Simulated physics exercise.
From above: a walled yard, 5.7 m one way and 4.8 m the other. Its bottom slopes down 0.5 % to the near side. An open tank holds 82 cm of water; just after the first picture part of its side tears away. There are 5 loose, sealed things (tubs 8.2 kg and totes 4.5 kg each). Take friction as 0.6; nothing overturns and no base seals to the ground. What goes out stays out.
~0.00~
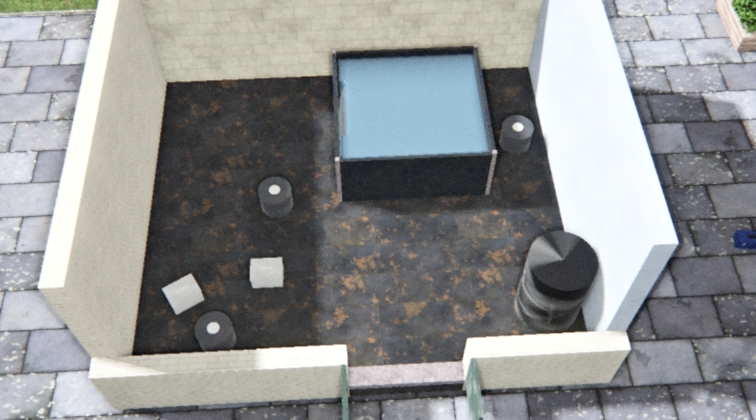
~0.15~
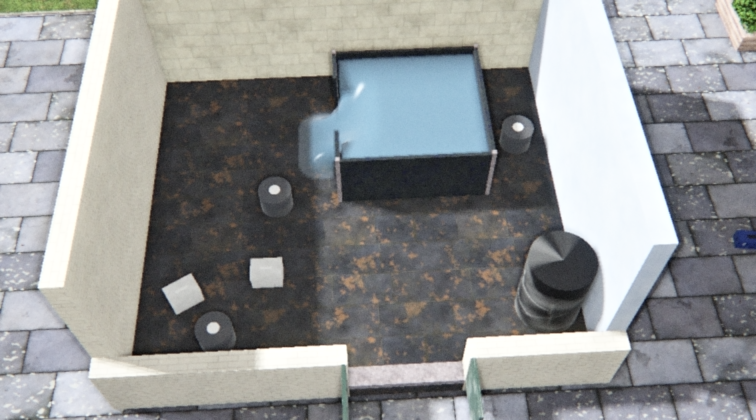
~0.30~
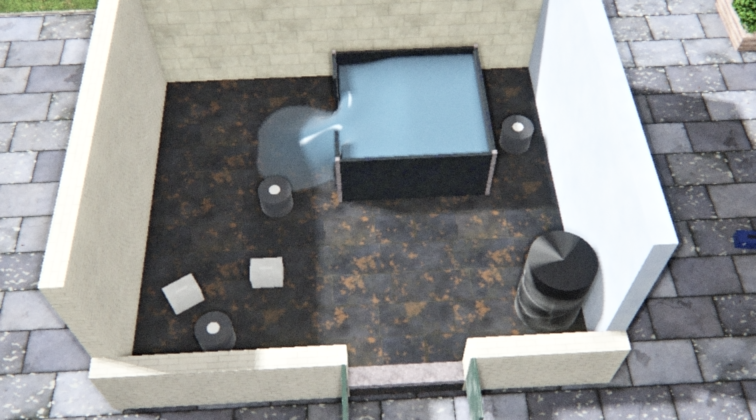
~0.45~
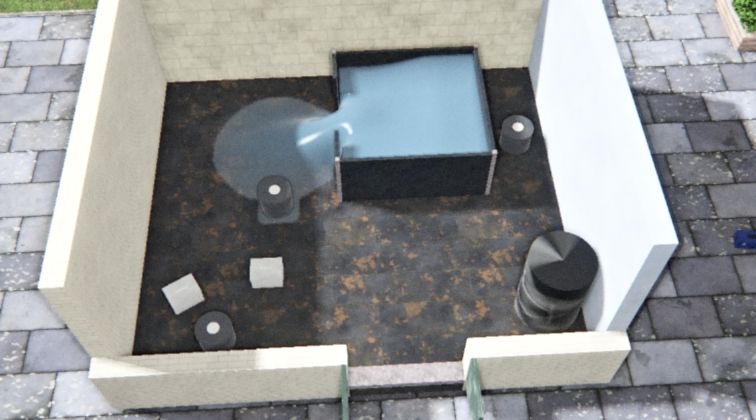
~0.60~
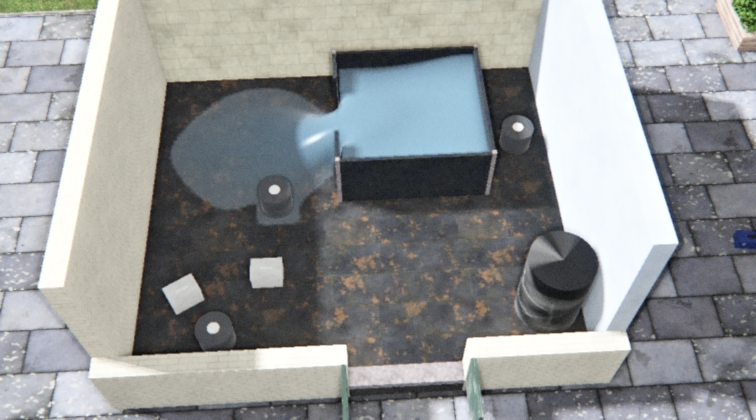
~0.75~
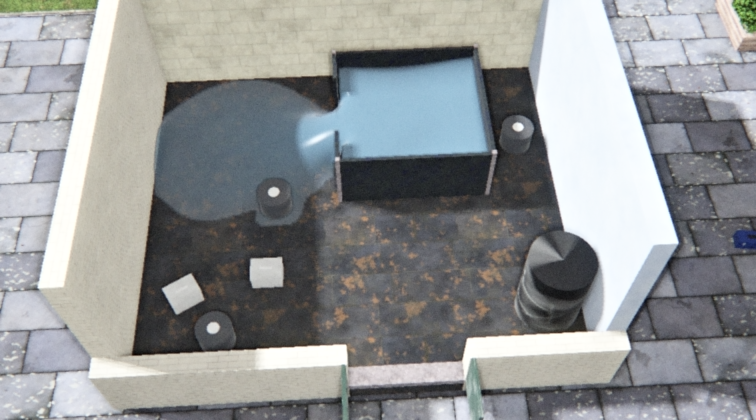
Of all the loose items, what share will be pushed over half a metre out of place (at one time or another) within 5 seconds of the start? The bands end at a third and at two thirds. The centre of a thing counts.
It is two thirds or above.
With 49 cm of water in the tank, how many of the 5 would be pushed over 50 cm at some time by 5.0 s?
Then 2.
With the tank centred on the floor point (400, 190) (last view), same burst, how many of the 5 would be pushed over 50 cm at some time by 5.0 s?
Then 4.
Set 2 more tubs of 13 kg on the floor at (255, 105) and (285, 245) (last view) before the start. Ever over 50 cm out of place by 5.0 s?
In turn: Over, less.
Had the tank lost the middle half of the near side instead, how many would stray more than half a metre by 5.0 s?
Then 3.
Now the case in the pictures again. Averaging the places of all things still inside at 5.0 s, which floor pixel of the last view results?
At about (408, 233).
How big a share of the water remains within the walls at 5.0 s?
Some 100 per cent remains.
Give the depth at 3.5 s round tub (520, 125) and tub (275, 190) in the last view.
About 0 and 6 cm.
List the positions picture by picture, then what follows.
In the first picture, a tub at (274, 190) rests on the ground; a tub at (213, 328) rests on the ground; water covers 3.7 m2; 0 of 5 have shifted.
In the second picture, a tub at (274, 190) rests on the ground; a tub at (213, 328) rests on the ground; 4.3 m2 under water; 0 of 5 have shifted.
In the third picture, a tub at (274, 190), on the bottom; a tub at (213, 328) rests on the ground; 5.2 m2 under water; 0 of 5 have shifted.
In the fourth picture, a tub at (274, 190) rests on the ground; a tub at (213, 328), on the bottom; 6.3 m2 under water; 0 of 5 have shifted.
In the fifth picture, a tub at (274, 190) rests on the ground; a tub at (213, 328), on the bottom; 7.6 m2 under water; 0 of 5 have shifted.
In the sixth picture, a tub at (274, 192), on the bottom, 4 cm from its start; a tub at (213, 328), on the bottom; water covers 8.9 m2; 0 of 5 have shifted.
After 1.1 s 0 of 5 are over 50 cm from their spots; 0 afloat.
After 2.2 s 1 of 5 are over 50 cm from their spots; 0 afloat.
After 3.5 s 3 of 5 are over 50 cm from their spots; 1 afloat.
After 5.0 s 4 of 5 are over 50 cm from their spots, and 4 have been at some point; 0 afloat.
